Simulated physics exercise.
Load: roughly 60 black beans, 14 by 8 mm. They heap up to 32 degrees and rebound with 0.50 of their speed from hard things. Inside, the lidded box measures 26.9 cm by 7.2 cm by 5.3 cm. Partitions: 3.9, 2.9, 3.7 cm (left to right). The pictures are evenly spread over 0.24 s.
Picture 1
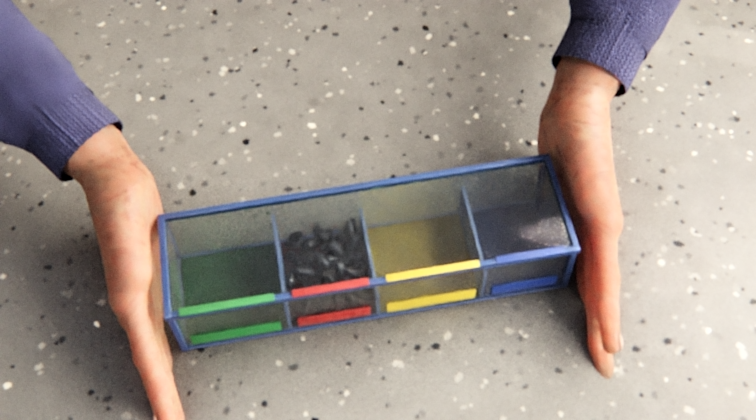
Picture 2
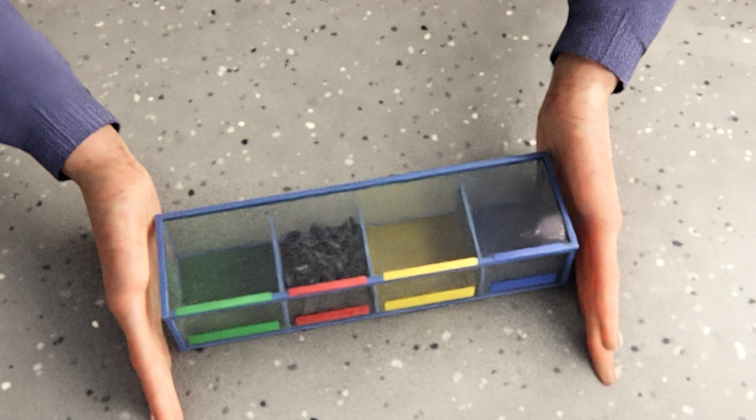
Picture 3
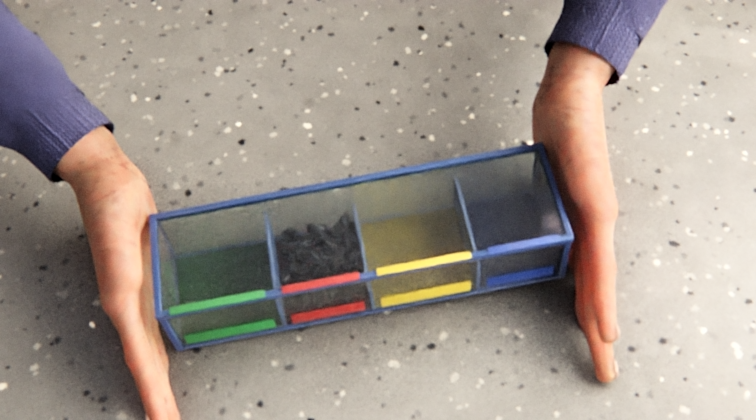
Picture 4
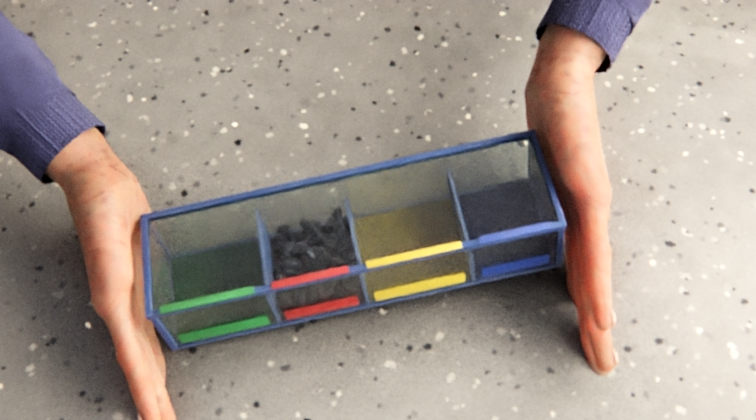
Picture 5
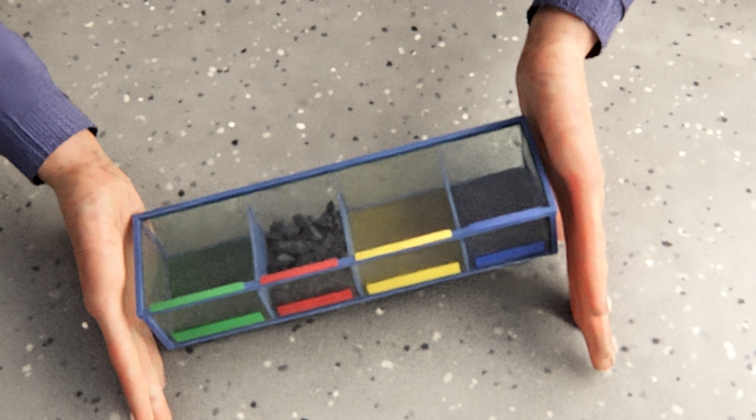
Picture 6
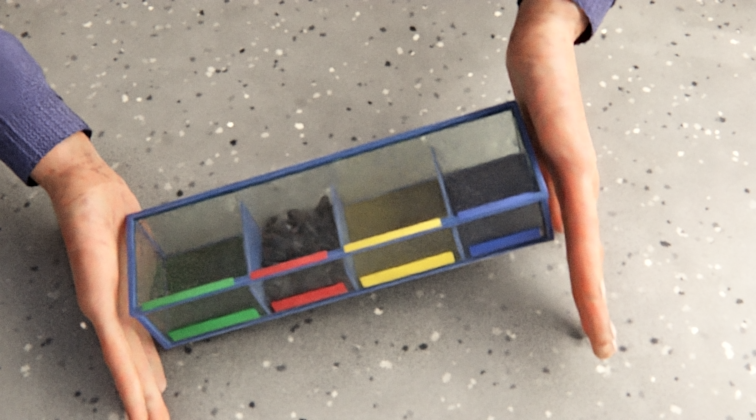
Two hands held a clear, blue-edged box with four compartments, dark pieces sitting in the red-marked one, and slowly tilted it a little, raising its right end while the pieces stayed in their section.
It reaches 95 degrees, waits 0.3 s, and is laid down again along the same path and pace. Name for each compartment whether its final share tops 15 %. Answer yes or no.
Red: Yes, blue: No, green: Yes, yellow: No.
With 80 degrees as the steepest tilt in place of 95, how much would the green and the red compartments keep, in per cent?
Then: Green 10; red 90.
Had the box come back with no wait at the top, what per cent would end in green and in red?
Green 30; red 70.
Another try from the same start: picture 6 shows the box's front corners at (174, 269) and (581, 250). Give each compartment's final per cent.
Red 20; blue 55; green 0; yellow 20.
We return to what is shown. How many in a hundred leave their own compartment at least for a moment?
About 40 per cent.
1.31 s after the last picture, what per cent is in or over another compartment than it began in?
Roughly 20 per cent.
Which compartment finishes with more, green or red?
The red compartment.
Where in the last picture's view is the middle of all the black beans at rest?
Near (275, 258).
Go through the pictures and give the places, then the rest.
Box tilt 0 degrees, front corners at (171, 313) and (573, 247); red 100 %, in the first picture.
Box tilt 1 degrees, front corners at (168, 313) and (571, 244), in the second picture.
Box tilt 3 degrees, front corners at (162, 313) and (566, 236), in the third picture.
Box tilt 6 degrees, front corners at (153, 312) and (559, 223), lowest corner left back, in the fourth picture.
Box tilt 10 degrees, front corners at (144, 310) and (550, 208), lowest corner left back, in the fifth picture.
Box tilt 13 degrees, front corners at (136, 309) and (541, 193), lowest corner left back; red 100 %, in the sixth picture.
Then, 1.31 s after the last picture, tilt 95 degrees; red 80 %, green 20 %.
Then, 2.19 s after the last picture, tilt 48 degrees; red 60 %, green 40 %.
Then, 3.06 s after the last picture, tilt 0 degrees; red 60 %, green 40 %.
In the end, red 60 %, blue 0 %, green 40 %, yellow 0 %.
